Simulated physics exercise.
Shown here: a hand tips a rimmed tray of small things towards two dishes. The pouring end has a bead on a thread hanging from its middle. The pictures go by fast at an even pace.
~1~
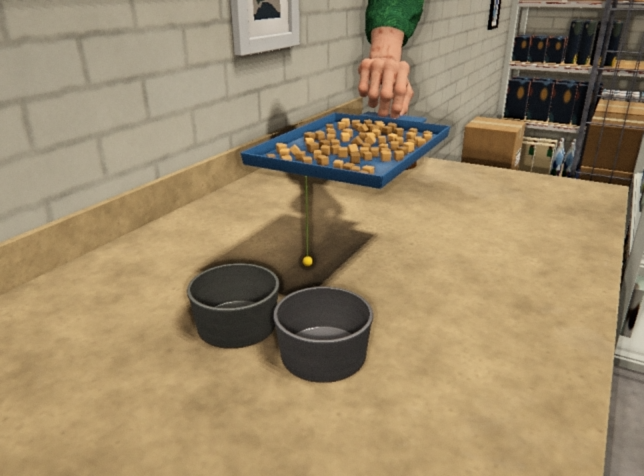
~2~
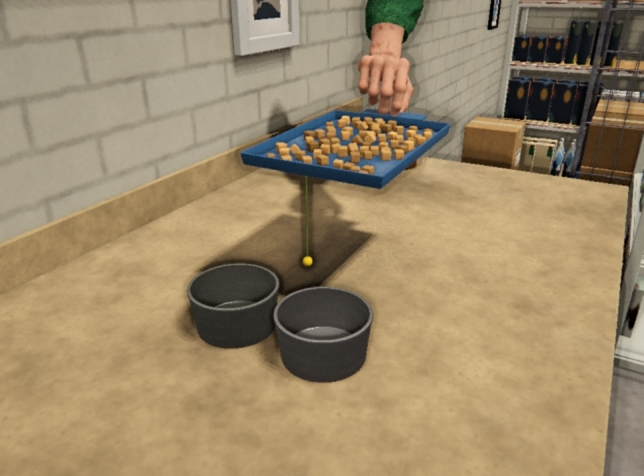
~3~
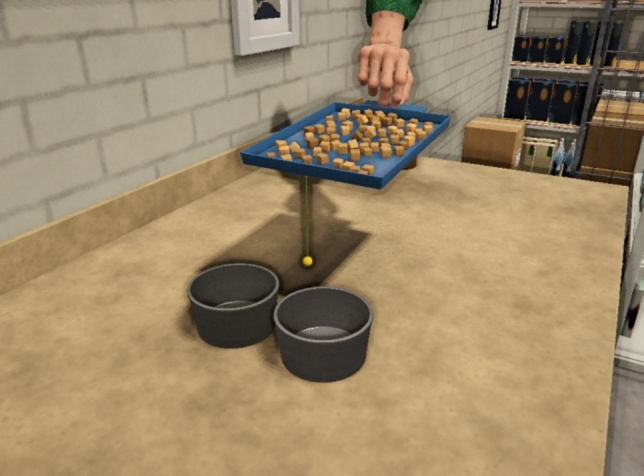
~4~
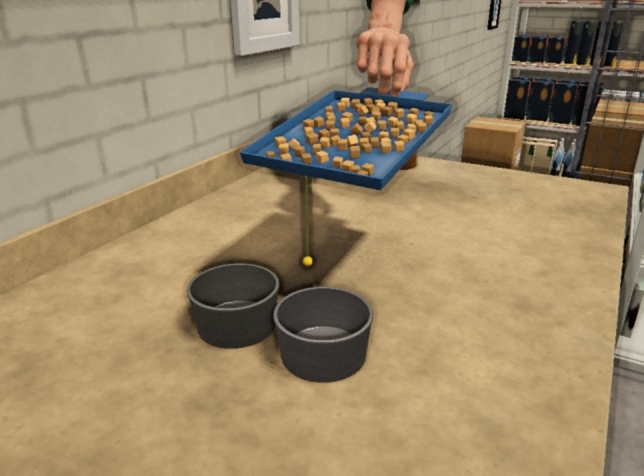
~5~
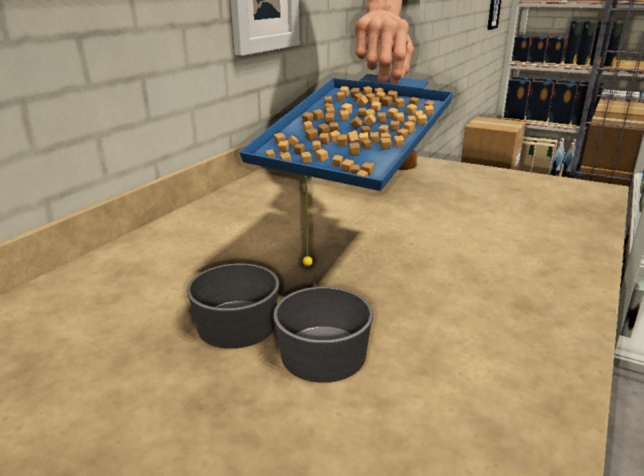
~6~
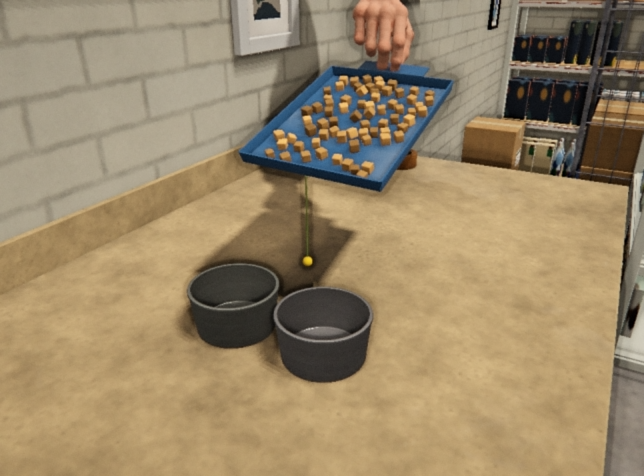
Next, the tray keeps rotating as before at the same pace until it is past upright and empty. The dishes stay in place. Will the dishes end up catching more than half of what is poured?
The dishes end up holding in excess of half.
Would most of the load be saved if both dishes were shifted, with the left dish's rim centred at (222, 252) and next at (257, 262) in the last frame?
Short of half and then Short of half.
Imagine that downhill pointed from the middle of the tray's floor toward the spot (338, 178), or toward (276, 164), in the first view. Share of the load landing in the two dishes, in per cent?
Roughly 60 per cent, and 40 per cent.
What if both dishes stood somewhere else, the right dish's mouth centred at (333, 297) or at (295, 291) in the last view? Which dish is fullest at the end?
Placement one: The right-positioned dish. Placement two: The right-positioned dish.
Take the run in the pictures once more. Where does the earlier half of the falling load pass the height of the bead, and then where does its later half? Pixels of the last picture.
About (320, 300), and after that about (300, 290).
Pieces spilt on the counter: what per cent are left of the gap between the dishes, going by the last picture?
Close to 40 %.
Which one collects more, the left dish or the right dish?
The one to the right.
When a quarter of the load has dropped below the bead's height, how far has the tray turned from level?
115°, roughly.
Just after the last frame, tray tipped steeply; almost all on the tray; just a few in the air.
A moment on, tray tipped right over; almost all on the tray; about a tenth in the right dish; just a few in the left dish.
Further on, tray tipped past a quarter turn; roughly half in the right dish; roughly a quarter in the left dish; roughly a quarter outside both.
When it is over, tray tipped past a quarter turn; roughly half in the right dish; roughly a quarter in the left dish; roughly a quarter outside both.
